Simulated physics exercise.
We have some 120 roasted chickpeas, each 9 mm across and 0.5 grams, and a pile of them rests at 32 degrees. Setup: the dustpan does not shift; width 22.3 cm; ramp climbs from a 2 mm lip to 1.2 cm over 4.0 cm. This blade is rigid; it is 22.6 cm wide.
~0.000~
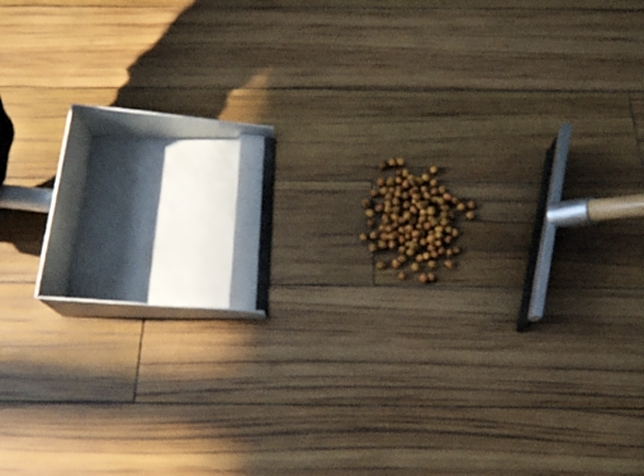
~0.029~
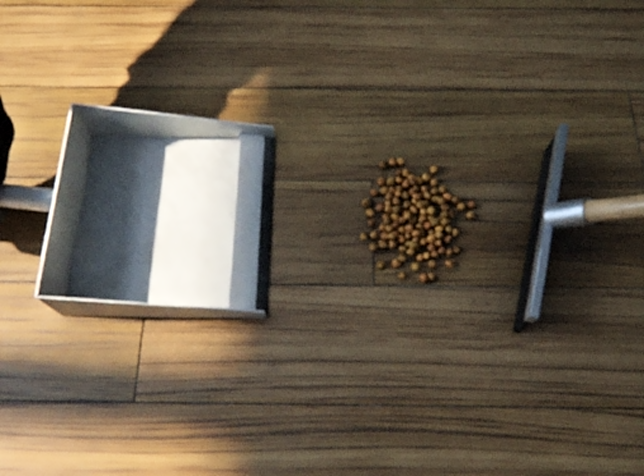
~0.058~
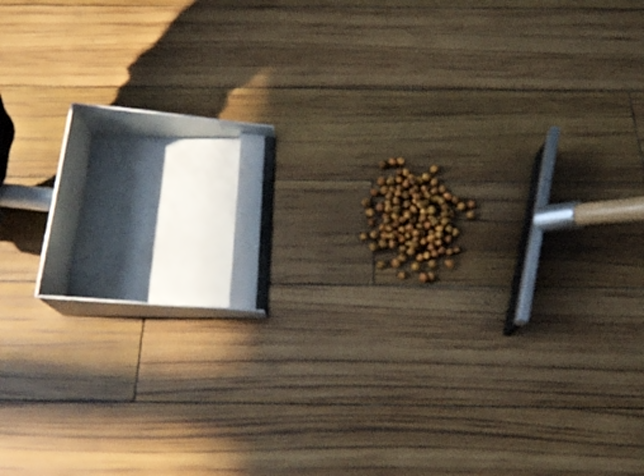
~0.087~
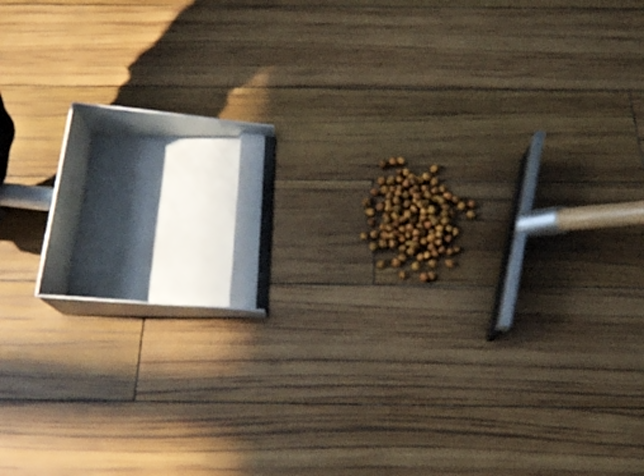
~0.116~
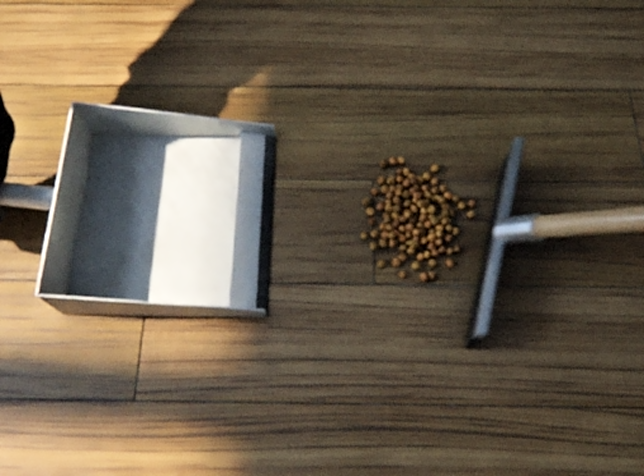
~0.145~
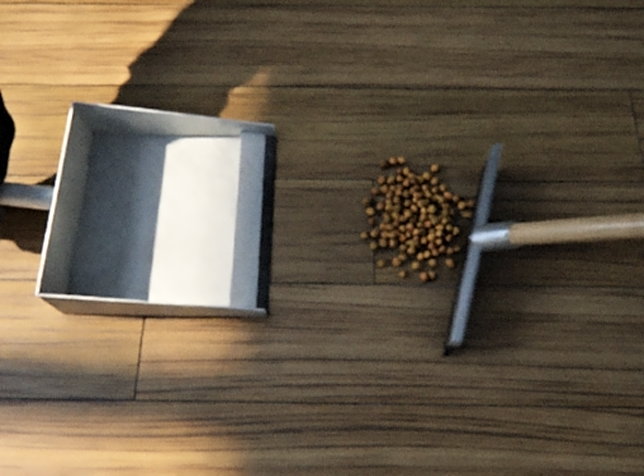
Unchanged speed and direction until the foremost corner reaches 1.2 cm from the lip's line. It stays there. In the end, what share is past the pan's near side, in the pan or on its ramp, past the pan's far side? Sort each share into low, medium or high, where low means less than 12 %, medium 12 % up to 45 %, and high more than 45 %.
Shares - near side: Low, pan: Low, far side: Low.
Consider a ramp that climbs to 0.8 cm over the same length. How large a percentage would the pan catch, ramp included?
Then around 10 percent, ramp counted.
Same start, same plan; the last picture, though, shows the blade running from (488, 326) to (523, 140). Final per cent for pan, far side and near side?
Pan 0 % / far 0 % / near 0 %.
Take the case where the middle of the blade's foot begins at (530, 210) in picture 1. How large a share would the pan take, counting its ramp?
5 %.
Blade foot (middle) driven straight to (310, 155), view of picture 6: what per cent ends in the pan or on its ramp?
Close to 25 in a hundred.
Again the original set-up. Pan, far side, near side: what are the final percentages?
Near side 5; pan 5; far side 5.
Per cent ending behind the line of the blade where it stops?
Near 15 percent, give or take.
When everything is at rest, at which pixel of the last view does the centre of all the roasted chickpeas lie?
When it all comes to rest, the middle is near (289, 215).
Then, at 0.26 s, middle of the blade 12 cm from the lip; 0 % over the lip, far side 0 %, near side 0 %.
After 0.34 s, middle of the blade 6 cm from the lip; 0 % over the lip, far side 0 %, near side 0 %.
Then, at 0.55 s, middle of the blade 4 cm from the lip; 10 % over the lip, far side 0 %, near side 5 %.
By 1.0 s all is still; near side 5 %, pan 5 %, far side 5 %, in front of the lip or behind the blade 85 %.
